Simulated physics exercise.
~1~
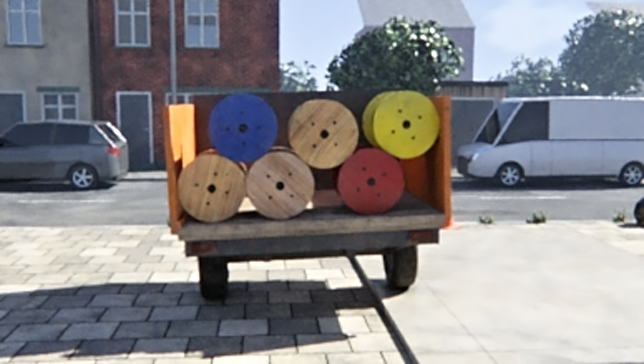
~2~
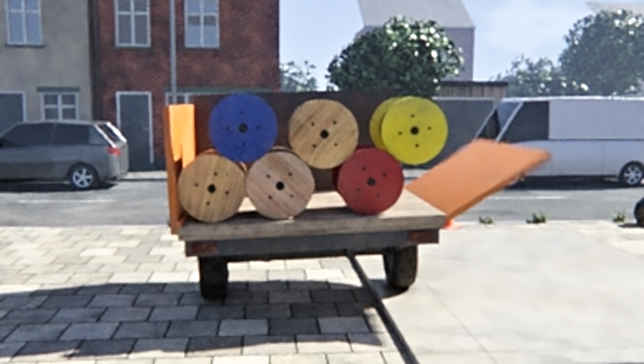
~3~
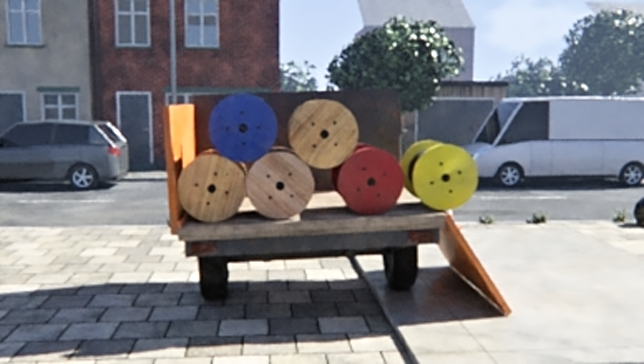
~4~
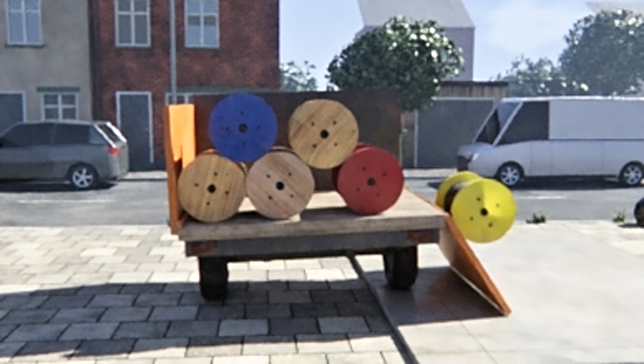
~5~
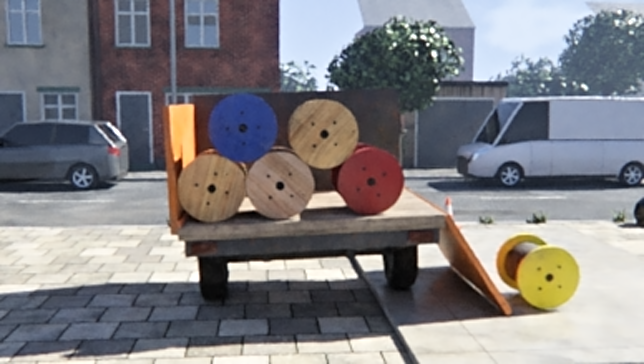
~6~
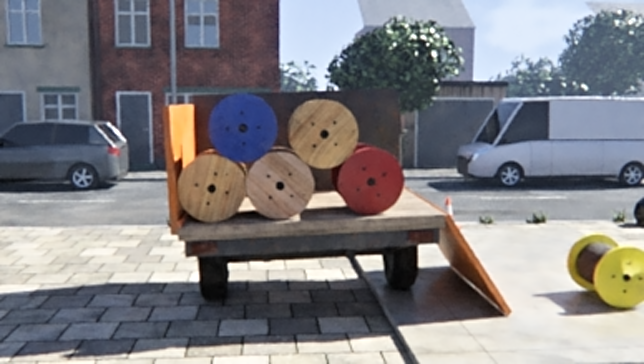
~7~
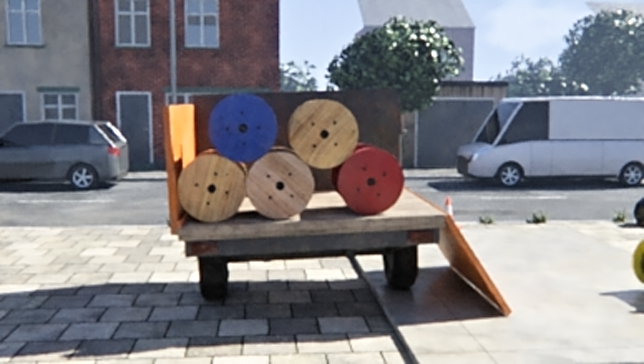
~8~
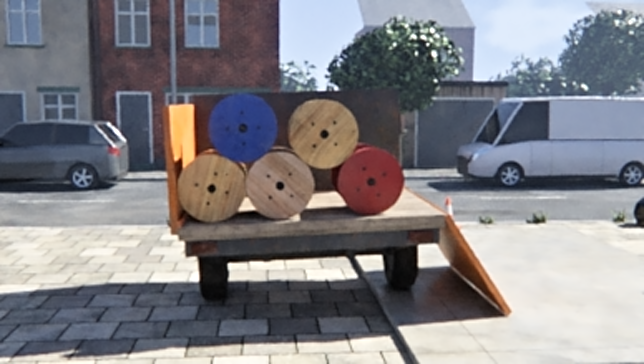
To begin with, six cable reels sit stacked on a flat farm trailer parked by a street, three below and three above, held between orange drop sides. The drop side on the right swings outward and down until it hangs below the deck, while the left one stays upright. The yellow reel at the upper right drops past the red one and tips over the deck's edge. It falls to the pavement beside the lowered panel, rolls away to the right and leaves the view. The other five, including the red and blue reels, remain stacked on the trailer.
